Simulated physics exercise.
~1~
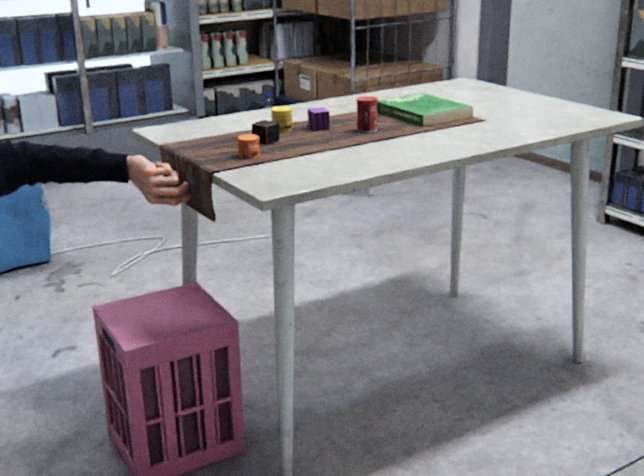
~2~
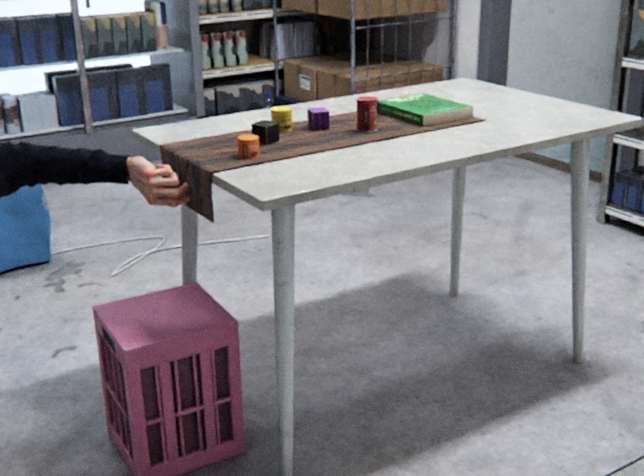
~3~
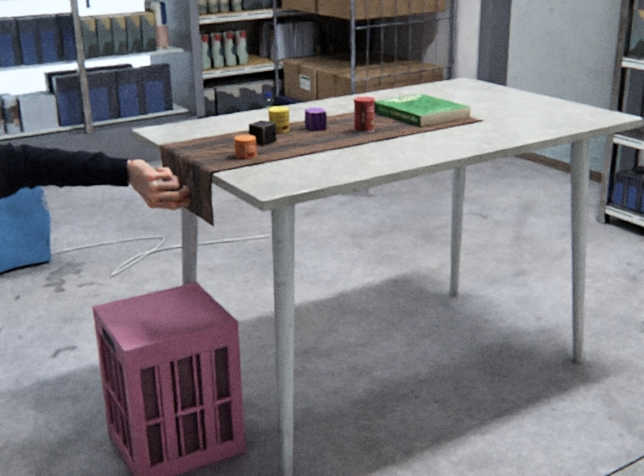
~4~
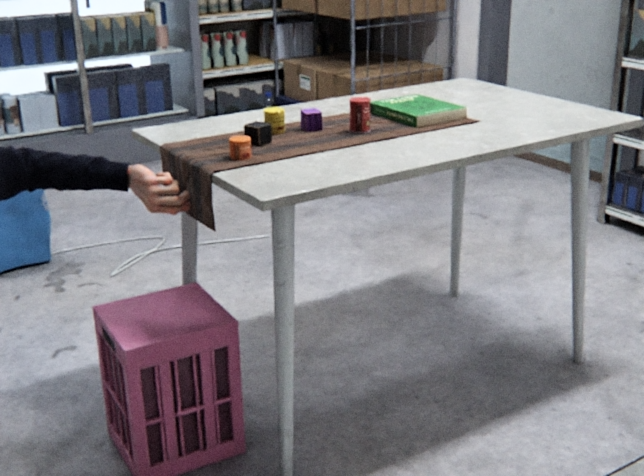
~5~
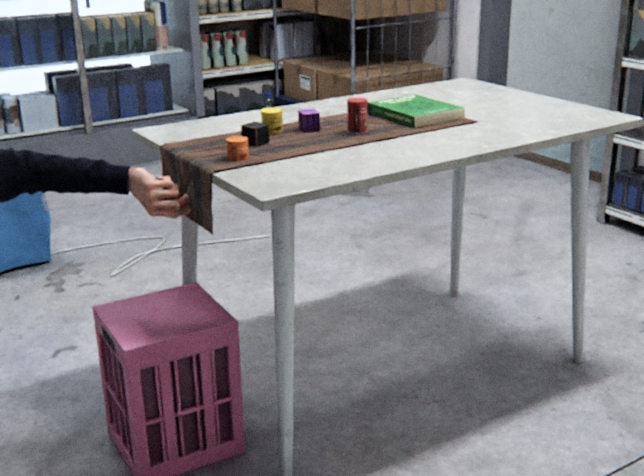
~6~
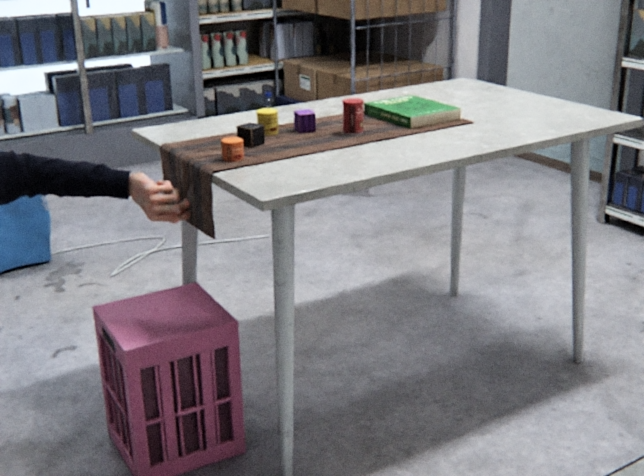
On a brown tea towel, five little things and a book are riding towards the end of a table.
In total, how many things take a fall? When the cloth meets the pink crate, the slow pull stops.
Two in total.
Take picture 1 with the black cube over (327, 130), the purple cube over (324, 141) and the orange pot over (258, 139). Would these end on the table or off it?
Short version: Black cube stays, purple cube stays, orange pot drops.
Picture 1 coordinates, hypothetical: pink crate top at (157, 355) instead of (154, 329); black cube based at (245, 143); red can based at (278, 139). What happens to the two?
So the black cube leaves, and the red can leaves.
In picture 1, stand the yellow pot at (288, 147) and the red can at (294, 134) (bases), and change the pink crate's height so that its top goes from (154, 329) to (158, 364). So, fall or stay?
Result: Yellow pot gone, red can gone.
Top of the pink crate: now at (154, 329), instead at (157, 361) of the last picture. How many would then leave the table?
The count: 3.
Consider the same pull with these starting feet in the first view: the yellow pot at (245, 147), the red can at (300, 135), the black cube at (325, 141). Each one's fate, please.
Fate of the yellow pot: It goes; fate of the red can: It stays; fate of the black cube: It stays.
Soon after, hem near (190, 253); all still up.
Then, hem near (191, 287); orange pot gone.
At rest, hem on the crate; orange pot and black cube gone. The table loses two.
